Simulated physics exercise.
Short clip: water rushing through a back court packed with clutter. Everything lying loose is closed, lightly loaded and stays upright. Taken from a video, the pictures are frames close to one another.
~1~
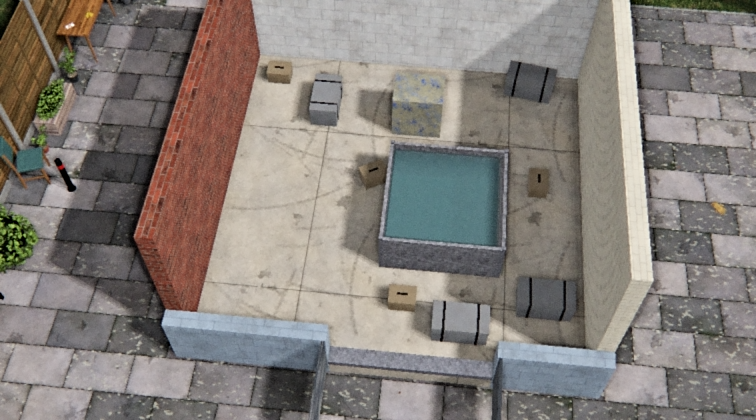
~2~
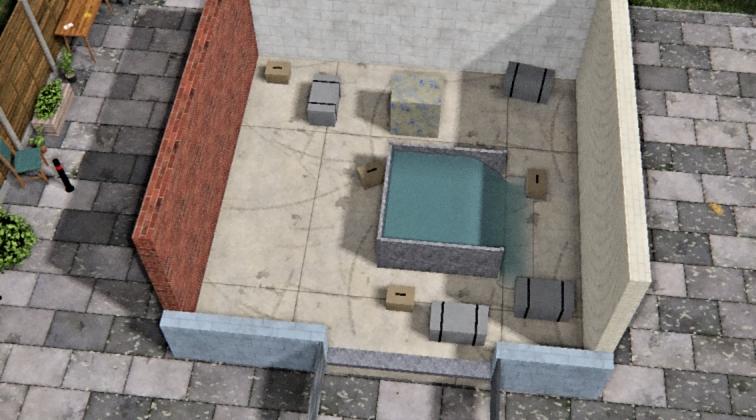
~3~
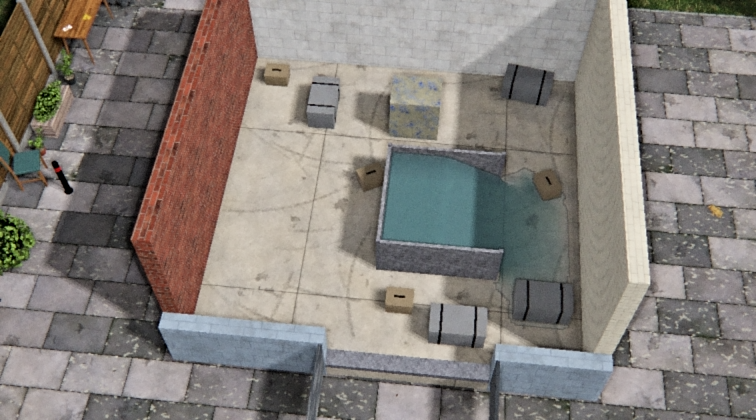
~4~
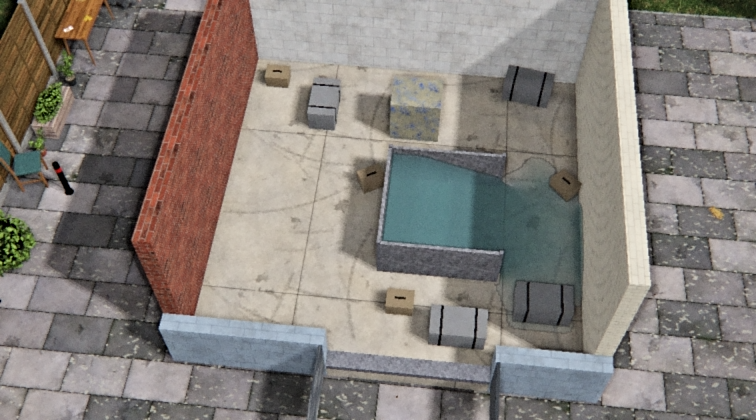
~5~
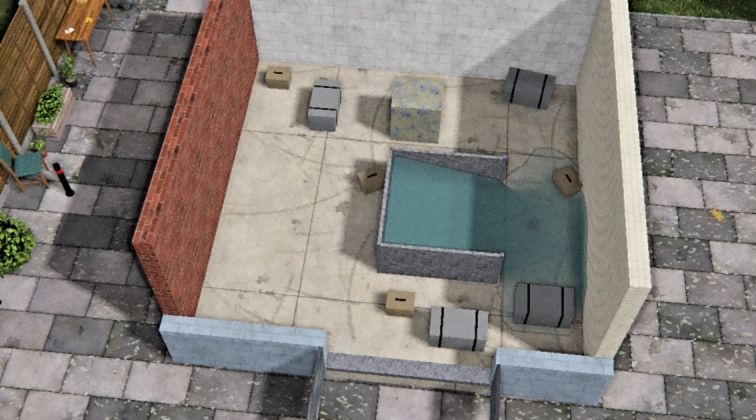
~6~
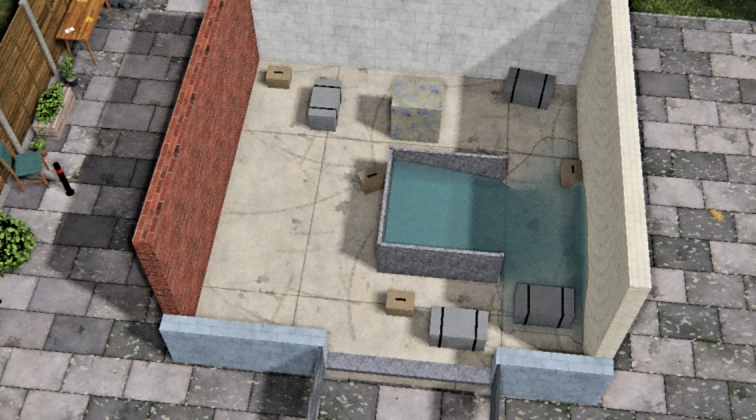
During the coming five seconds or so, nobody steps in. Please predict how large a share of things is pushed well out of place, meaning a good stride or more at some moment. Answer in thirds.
Two thirds or more.
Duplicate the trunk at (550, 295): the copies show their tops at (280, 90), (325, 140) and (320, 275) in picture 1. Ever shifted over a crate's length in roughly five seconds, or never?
Here's the rundown: Never gets far, never gets far, and finally never gets far.
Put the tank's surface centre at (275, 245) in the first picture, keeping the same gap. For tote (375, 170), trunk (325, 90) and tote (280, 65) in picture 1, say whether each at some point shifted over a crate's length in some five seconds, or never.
Result per object - stayed close, stayed close, stayed close.
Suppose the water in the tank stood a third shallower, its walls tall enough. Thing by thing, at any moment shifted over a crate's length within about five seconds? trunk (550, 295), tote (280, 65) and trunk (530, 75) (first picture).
Well, one by one: Carried that far, not carried that far, carried that far.
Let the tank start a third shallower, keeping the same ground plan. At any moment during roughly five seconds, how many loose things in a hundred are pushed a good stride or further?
I'd put it near 40 per cent of the loose things.
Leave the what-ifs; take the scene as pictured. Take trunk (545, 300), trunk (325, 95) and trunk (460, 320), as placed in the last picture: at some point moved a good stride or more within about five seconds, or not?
One by one: Cleared the mark; remained nearby; cleared the mark.
A moment on, 1 of 8 are well off their spots; 1 afloat.
Next, 2 of 8 are well off their spots; 1 afloat.
Later, 5 of 8 are well off their spots; 3 afloat.
In the end, 6 of 8 are well off their spots, and 6 have been at some point; 1 afloat.
